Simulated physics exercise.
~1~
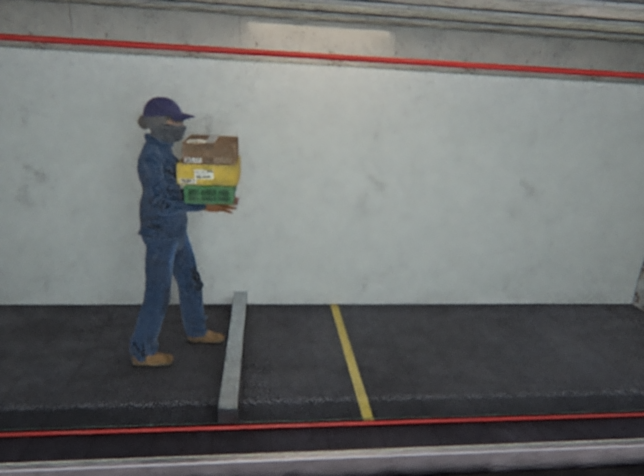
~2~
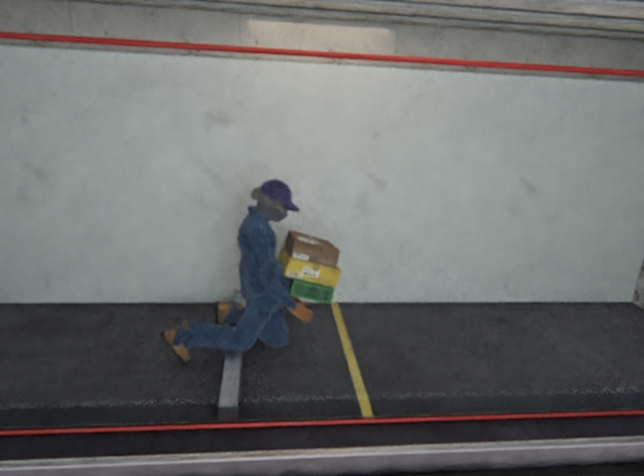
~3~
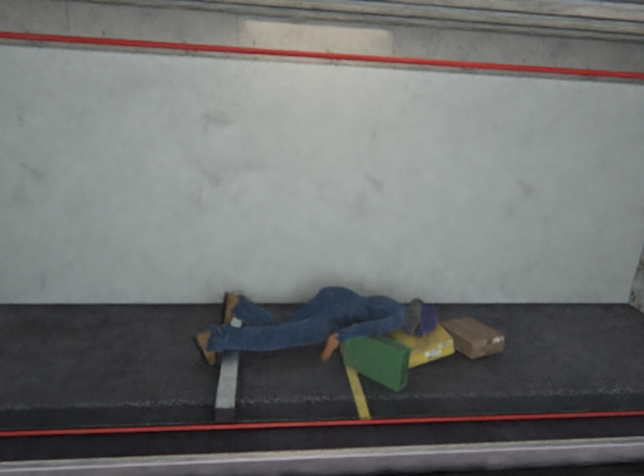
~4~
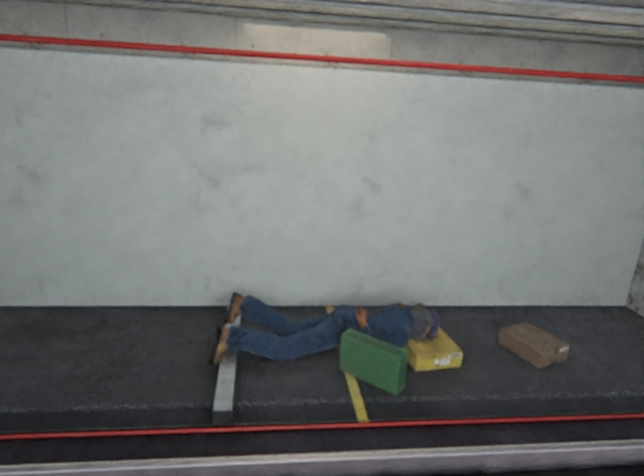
A person in blue carrying three stacked boxes pitched forward over a floor rail, dropped to the knees and fell face down to the right, spilling the boxes, which all ended beyond the yellow line, the brown one sliding farthest.
